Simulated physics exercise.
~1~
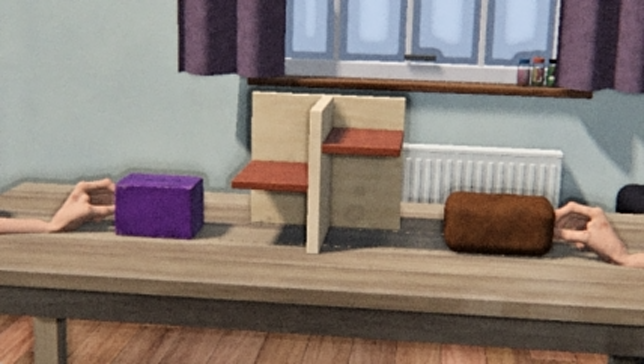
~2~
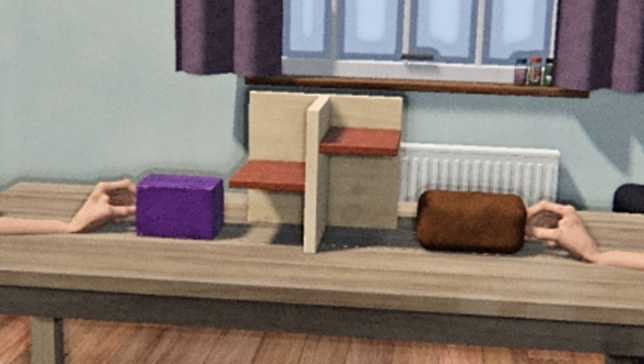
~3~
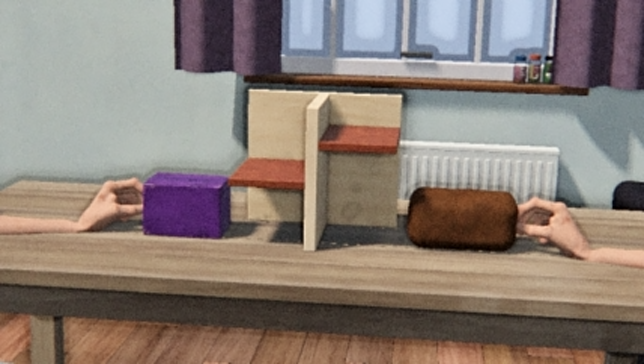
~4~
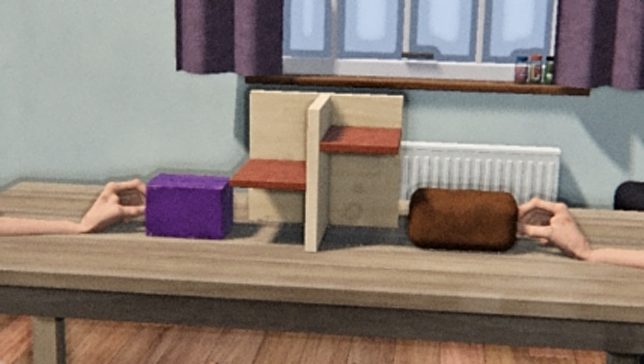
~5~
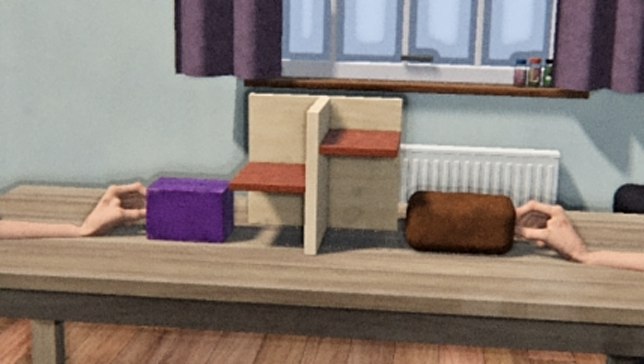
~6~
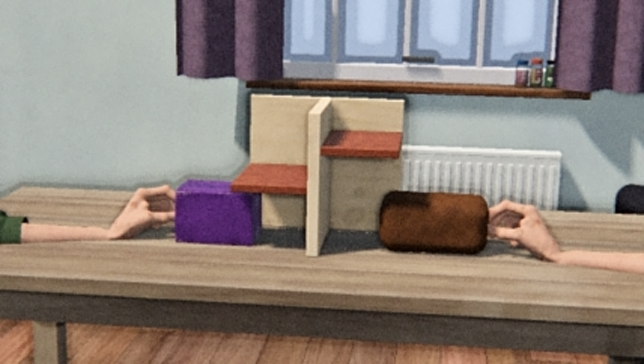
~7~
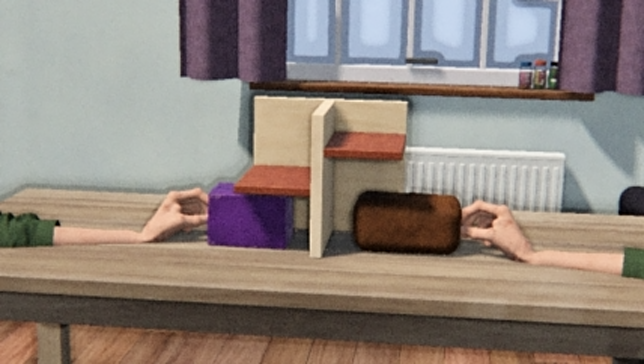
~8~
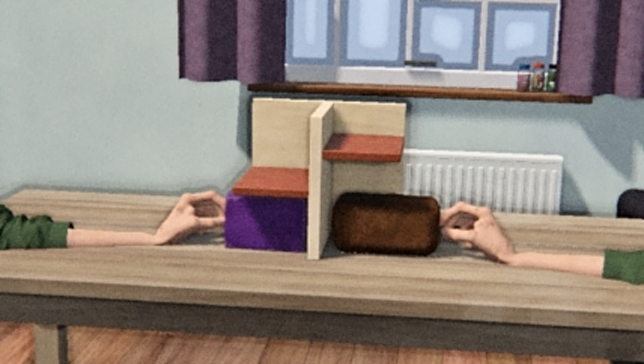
To begin with, a purple box sits on the left and a brown loaf on the right of a two-sided shelf with red ledges on a wooden table, a hand at each one's outer end. The hands push both inward, then nearly pause while the view sways slightly. They resume, bringing the box and the loaf up to the openings under the ledges. Both slide part of the way in, green sleeves now showing on the arms. Finally, the box goes under the lower left ledge and the loaf under the higher right one, close to the upright divider.
